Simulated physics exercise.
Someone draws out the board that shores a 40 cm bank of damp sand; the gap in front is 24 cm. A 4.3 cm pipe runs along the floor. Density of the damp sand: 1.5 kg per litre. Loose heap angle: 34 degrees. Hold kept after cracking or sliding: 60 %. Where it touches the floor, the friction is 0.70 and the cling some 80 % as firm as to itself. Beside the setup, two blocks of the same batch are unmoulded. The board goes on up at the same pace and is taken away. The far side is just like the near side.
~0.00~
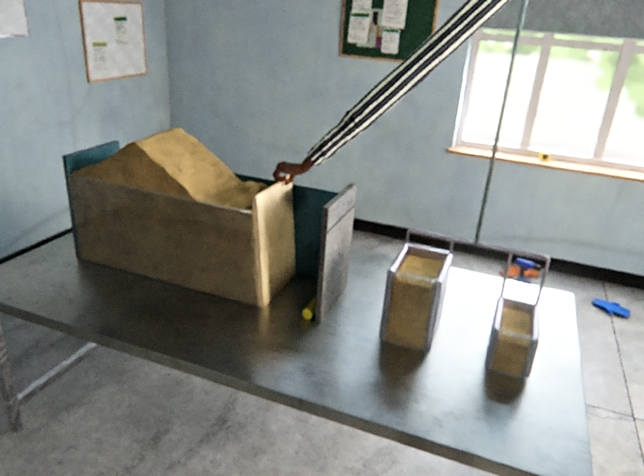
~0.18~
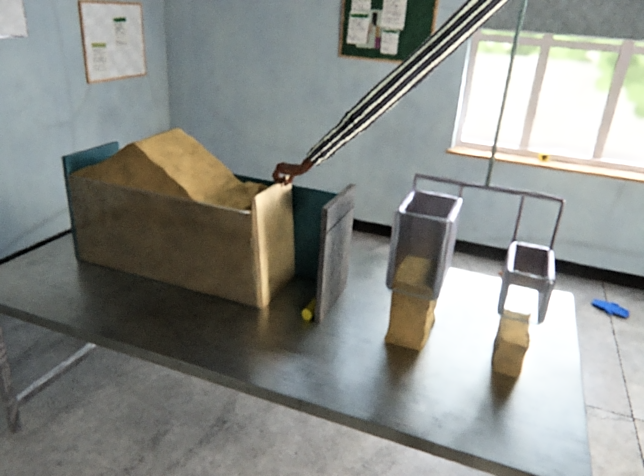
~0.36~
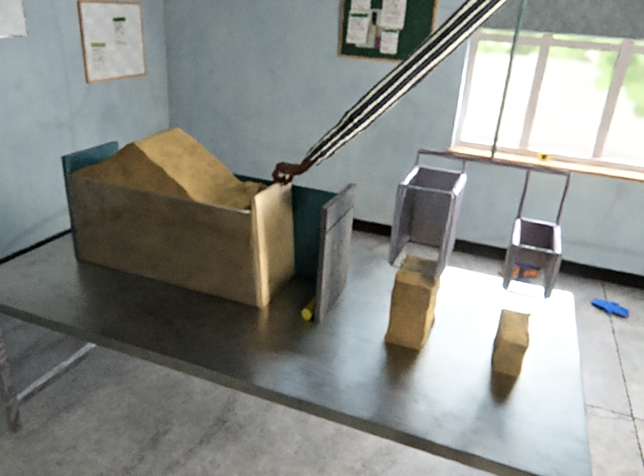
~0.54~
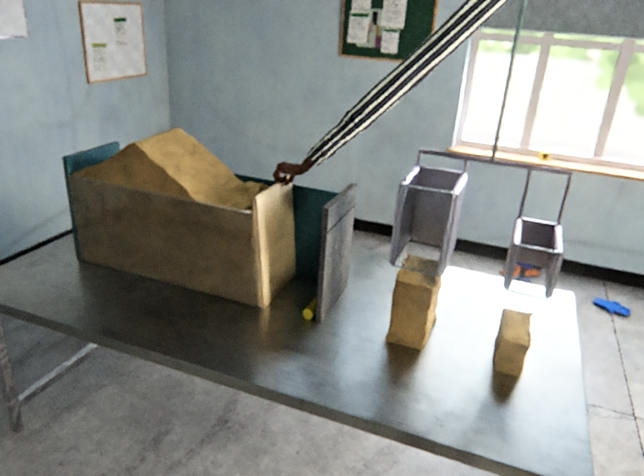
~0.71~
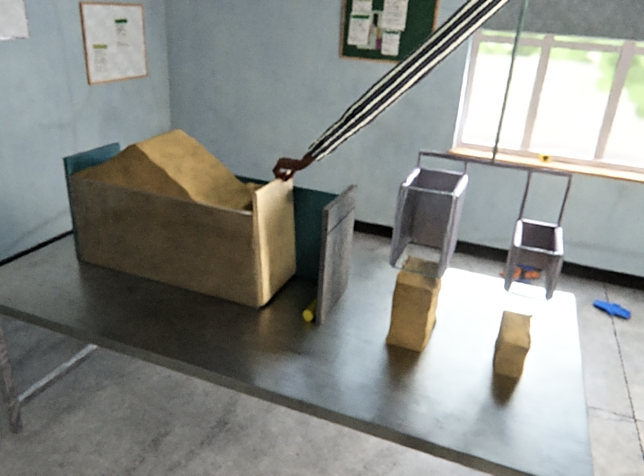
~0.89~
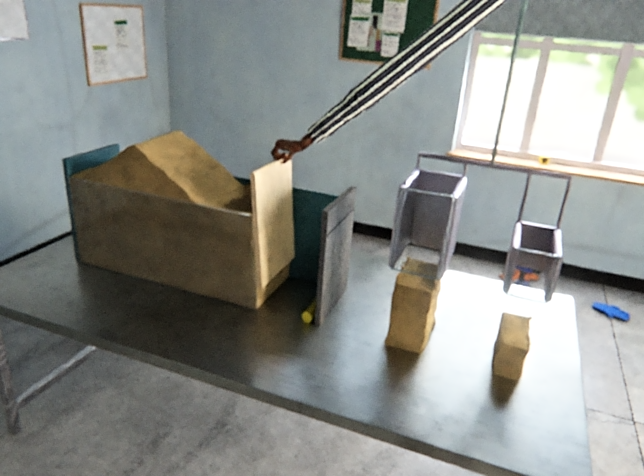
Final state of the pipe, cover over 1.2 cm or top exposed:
Top exposed.
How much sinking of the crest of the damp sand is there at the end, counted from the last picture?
I'd put it at close to 0.0 cm.
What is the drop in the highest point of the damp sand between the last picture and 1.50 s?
The gap comes to about 0.0 centimetres.
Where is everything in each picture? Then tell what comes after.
In the first frame, top of the board at (253, 212), not yet moved; top of the damp sand at (138, 146); blocks stand 27 cm, 13 cm (left to right).
In the second frame, top of the board at (252, 213), not yet moved; top of the damp sand at (137, 146); blocks stand 27 cm, 13 cm (left to right).
In the third frame, top of the board at (252, 212), not yet moved; top of the damp sand at (137, 146); blocks stand 27 cm, 13 cm (left to right).
In the fourth frame, top of the board at (253, 213), not yet moved; top of the damp sand at (138, 147); blocks stand 27 cm, 13 cm (left to right).
In the fifth frame, top of the board at (253, 208), moved 2.4 cm; top of the damp sand at (139, 148); blocks stand 27 cm, 13 cm (left to right).
In the sixth frame, top of the board at (251, 188), moved 10 cm; top of the damp sand at (138, 149); blocks stand 27 cm, 13 cm (left to right).
After 1.17 s, the face still stands and nothing lies on the pipe.
After 1.50 s, the face still stands and nothing lies on the pipe.
After 1.84 s, the face still stands and nothing lies on the pipe.
After 2.17 s, the face still stands and nothing lies on the pipe.
After 2.22 s, at the end, the face still stands and nothing lies on the pipe.
